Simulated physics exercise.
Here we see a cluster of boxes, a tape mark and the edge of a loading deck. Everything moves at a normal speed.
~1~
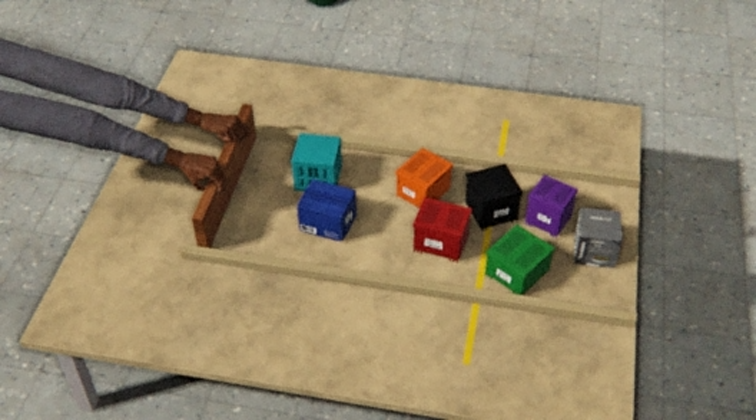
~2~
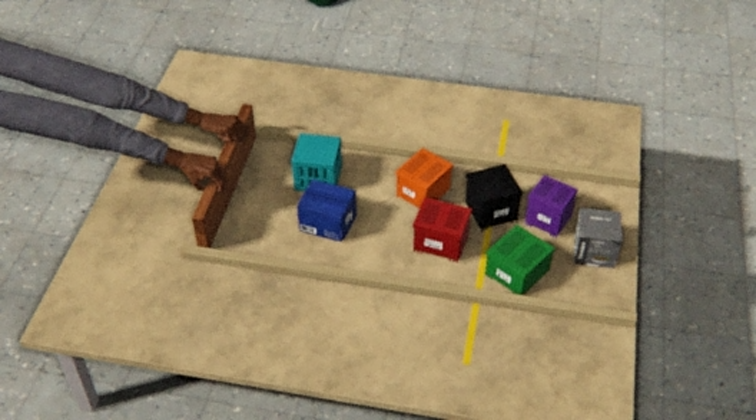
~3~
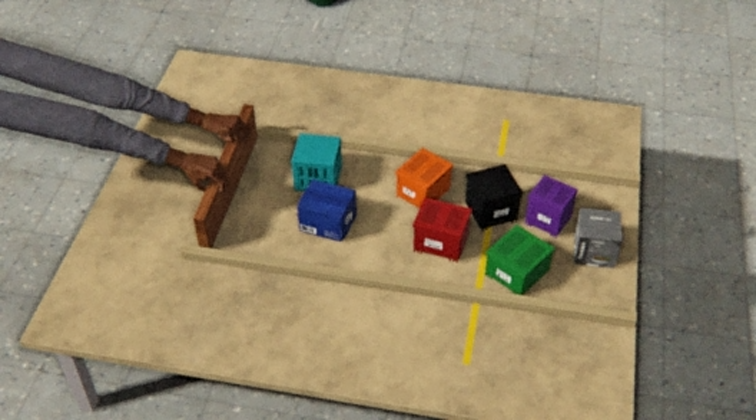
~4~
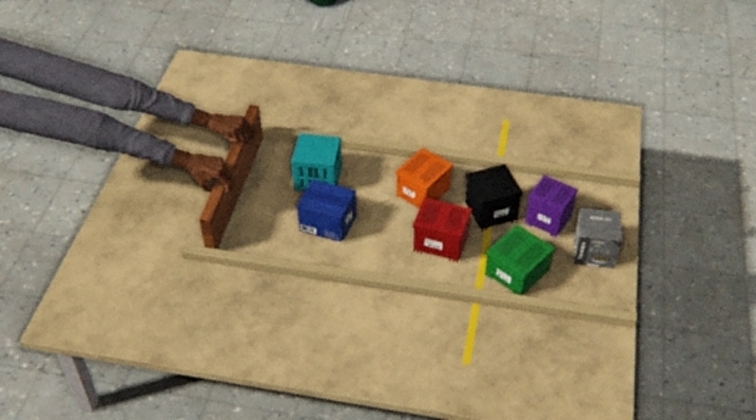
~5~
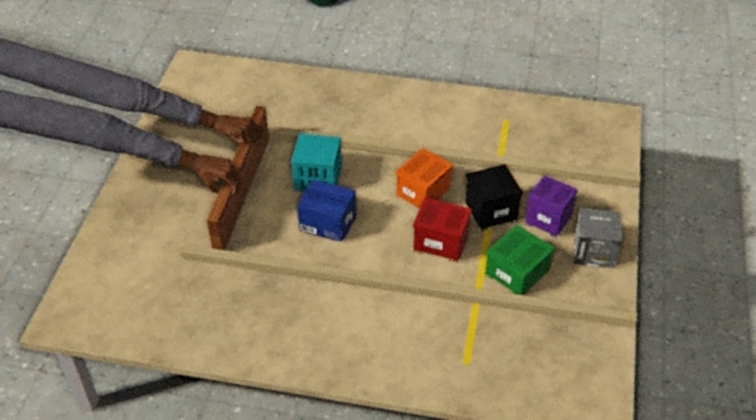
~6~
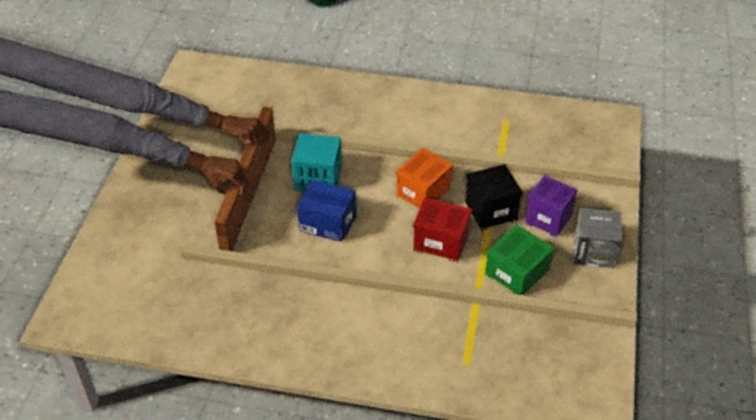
Two gray-sleeved arms reach in from the left over a tan loading deck on a gray tiled floor, seen from above at an angle. Their hands hold a reddish-brown plank upright, with turquoise and blue boxes to its right, then orange, red, black, green, purple and grey ones around a yellow tape line. The hands push the plank slightly rightward, while the boxes and camera stay still.
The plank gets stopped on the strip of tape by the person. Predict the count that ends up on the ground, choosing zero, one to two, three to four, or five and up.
Only a pair or a lone one falls.
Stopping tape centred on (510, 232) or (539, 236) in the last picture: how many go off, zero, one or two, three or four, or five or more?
Count per tape, in the order given: 1 or 2, then 3 or 4.
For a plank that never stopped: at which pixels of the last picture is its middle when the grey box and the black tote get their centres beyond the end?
(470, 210) and (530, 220), roughly.
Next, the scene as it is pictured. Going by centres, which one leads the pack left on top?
It's the purple tote that ends nearest.
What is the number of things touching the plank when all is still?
That comes to 2.
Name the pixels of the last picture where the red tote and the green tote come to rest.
Red tote at about (561, 243), green tote at about (605, 276).
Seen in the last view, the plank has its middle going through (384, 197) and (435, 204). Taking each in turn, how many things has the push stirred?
That gives 5 for the first and 8 for the second.
Early on, none off yet; grey box at rest near (597, 238); purple tote at rest near (551, 207); green tote at rest near (519, 261).
Finally, the number that fall off is one or two; lost, grey box.
